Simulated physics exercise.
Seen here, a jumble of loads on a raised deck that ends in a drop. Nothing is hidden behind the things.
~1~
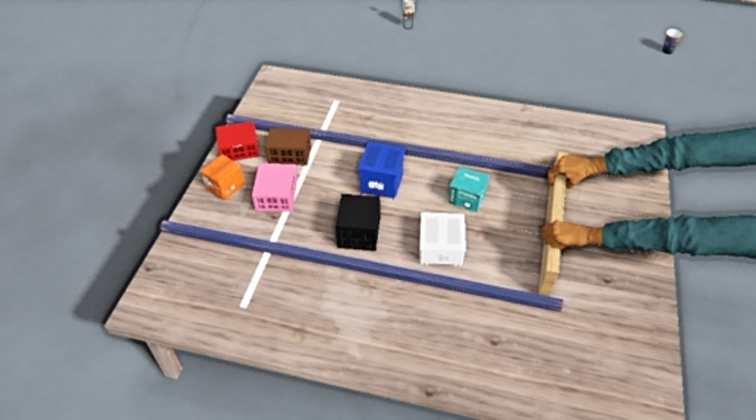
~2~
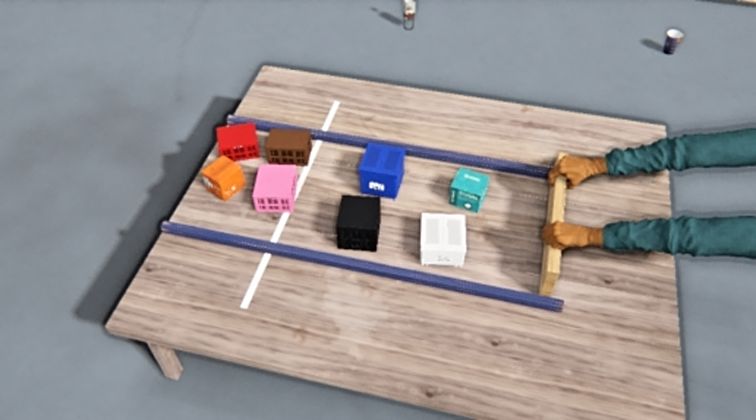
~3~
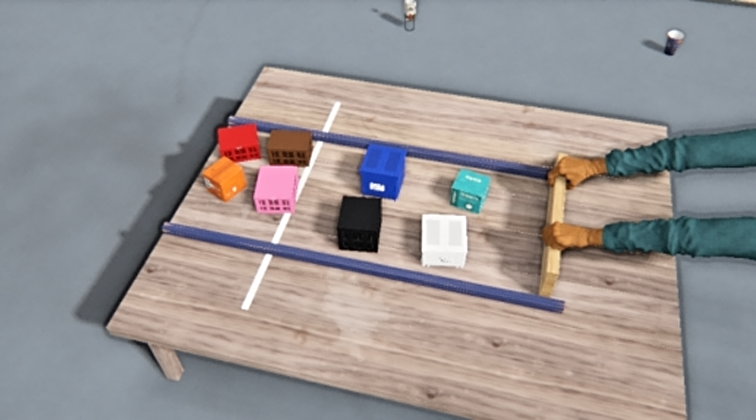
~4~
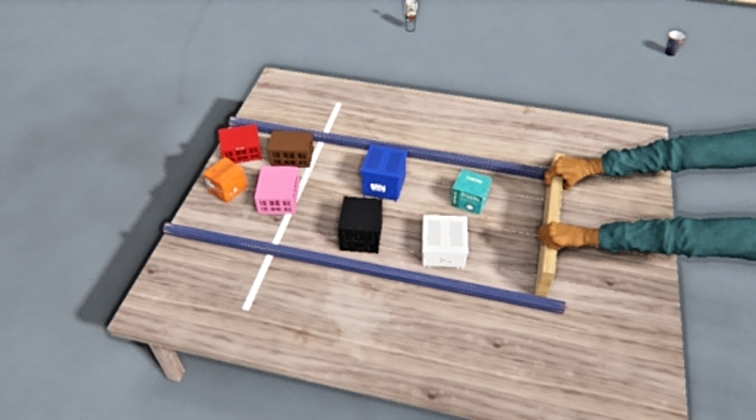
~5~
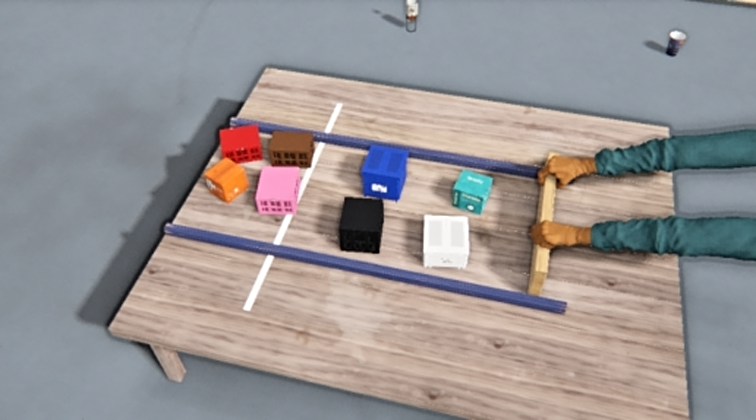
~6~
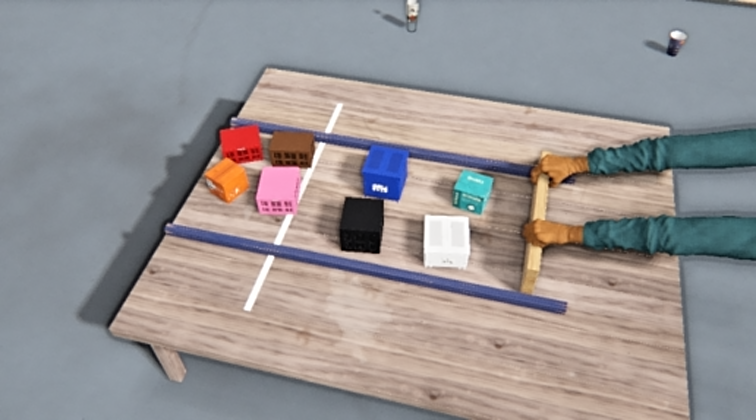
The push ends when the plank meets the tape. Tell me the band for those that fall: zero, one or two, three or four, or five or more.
As it turns out, the number that fall off is one or two.
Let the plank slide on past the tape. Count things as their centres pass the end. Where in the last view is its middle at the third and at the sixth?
Near (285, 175) and (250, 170).
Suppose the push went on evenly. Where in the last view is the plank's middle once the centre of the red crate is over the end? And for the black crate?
Near (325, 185) and (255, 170).
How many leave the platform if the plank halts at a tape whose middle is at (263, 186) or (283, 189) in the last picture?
Try by try, 4 and 3.
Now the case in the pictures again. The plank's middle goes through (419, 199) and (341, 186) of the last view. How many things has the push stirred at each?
First 4, then 8.
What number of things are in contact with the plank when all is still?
That makes 2.
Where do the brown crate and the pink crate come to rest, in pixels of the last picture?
The brown crate stops around (235, 138); the pink crate around (223, 176).
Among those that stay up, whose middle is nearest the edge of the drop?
It is the brown crate.
A little later, none off yet; red crate at rest near (242, 145); orange parcel at rest near (227, 181); brown crate at rest near (293, 150).
Next, none off yet; red crate shifted a little near (230, 142); orange parcel shifted a little near (218, 176); brown crate shifted a little near (271, 145).
When it is over, the number that fall off is one or two; down, orange parcel and red crate.
